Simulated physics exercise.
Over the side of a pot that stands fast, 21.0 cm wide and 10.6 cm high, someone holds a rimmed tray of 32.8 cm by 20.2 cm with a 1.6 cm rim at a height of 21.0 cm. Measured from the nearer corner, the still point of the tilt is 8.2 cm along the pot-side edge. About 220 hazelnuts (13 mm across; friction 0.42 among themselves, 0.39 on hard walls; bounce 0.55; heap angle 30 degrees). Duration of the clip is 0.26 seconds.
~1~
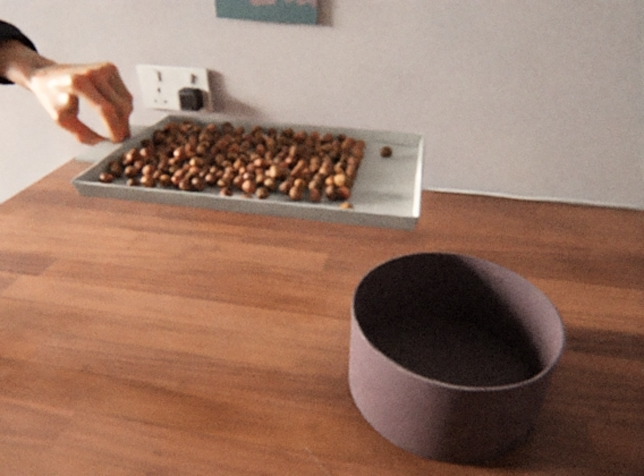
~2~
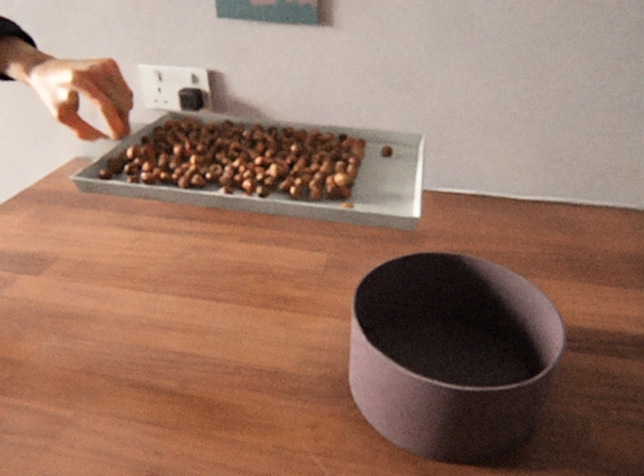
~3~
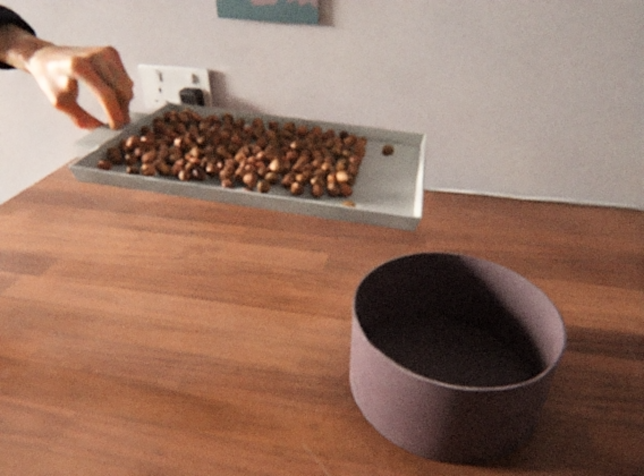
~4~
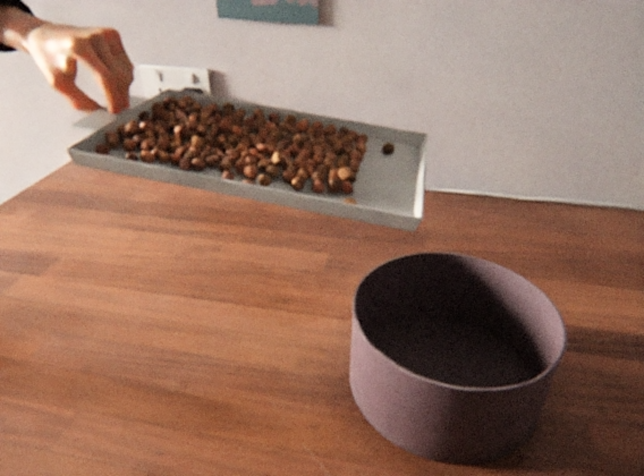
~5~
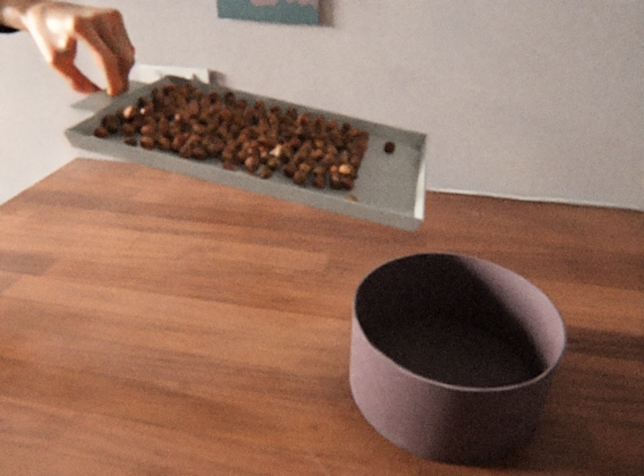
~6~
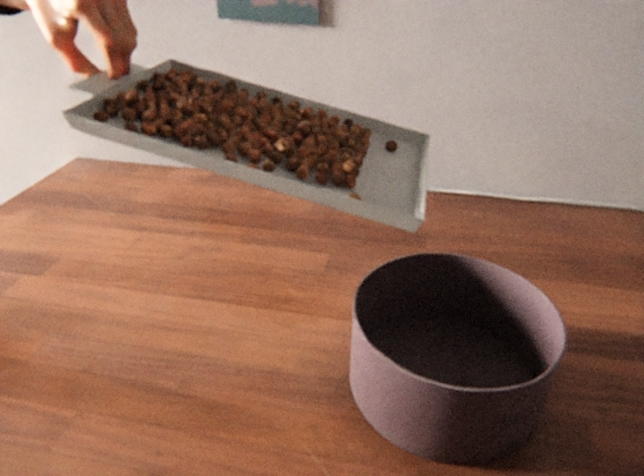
A grey rimmed tray of hazelnuts, almost level at first above a wooden worktop, tilts as a hand at its left end lifts that side. The left end rises steadily higher while the right end stays nearly in place, and the nuts remain heaped together, with a purple pot standing still at lower right.
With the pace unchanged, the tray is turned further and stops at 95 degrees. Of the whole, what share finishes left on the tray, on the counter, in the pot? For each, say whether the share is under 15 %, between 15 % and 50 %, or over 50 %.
One by one: Tray: A little; counter: A fair amount; pot: The main mass.
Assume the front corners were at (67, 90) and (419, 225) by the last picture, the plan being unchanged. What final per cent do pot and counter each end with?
Pot 95; counter 5.
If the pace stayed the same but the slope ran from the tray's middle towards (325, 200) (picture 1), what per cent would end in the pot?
My guess is roughly 90 percent.
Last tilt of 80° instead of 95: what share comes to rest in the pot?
Pot share: About 60 per cent.
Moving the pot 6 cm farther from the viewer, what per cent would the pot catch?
Share in pot: Approx. 90 %.
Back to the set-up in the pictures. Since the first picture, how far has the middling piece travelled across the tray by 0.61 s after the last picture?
About 15 cm.
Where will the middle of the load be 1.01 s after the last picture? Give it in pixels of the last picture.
Approximately (444, 185) in the last picture.
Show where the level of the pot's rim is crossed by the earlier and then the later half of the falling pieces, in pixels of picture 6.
Around (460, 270), then around (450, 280).
Then, 0.61 s after the last picture, tilt 51 degrees; the tray holds 95 %, the pot 0 %.
Then, 1.01 s after the last picture, tilt 77 degrees; the tray holds 55 %, the pot 25 %.
Then, 1.50 s after the last picture, tilt 95 degrees; the tray holds 0 %, the pot 65 %.
In the end, tray 0 %, counter 35 %, pot 65 %.
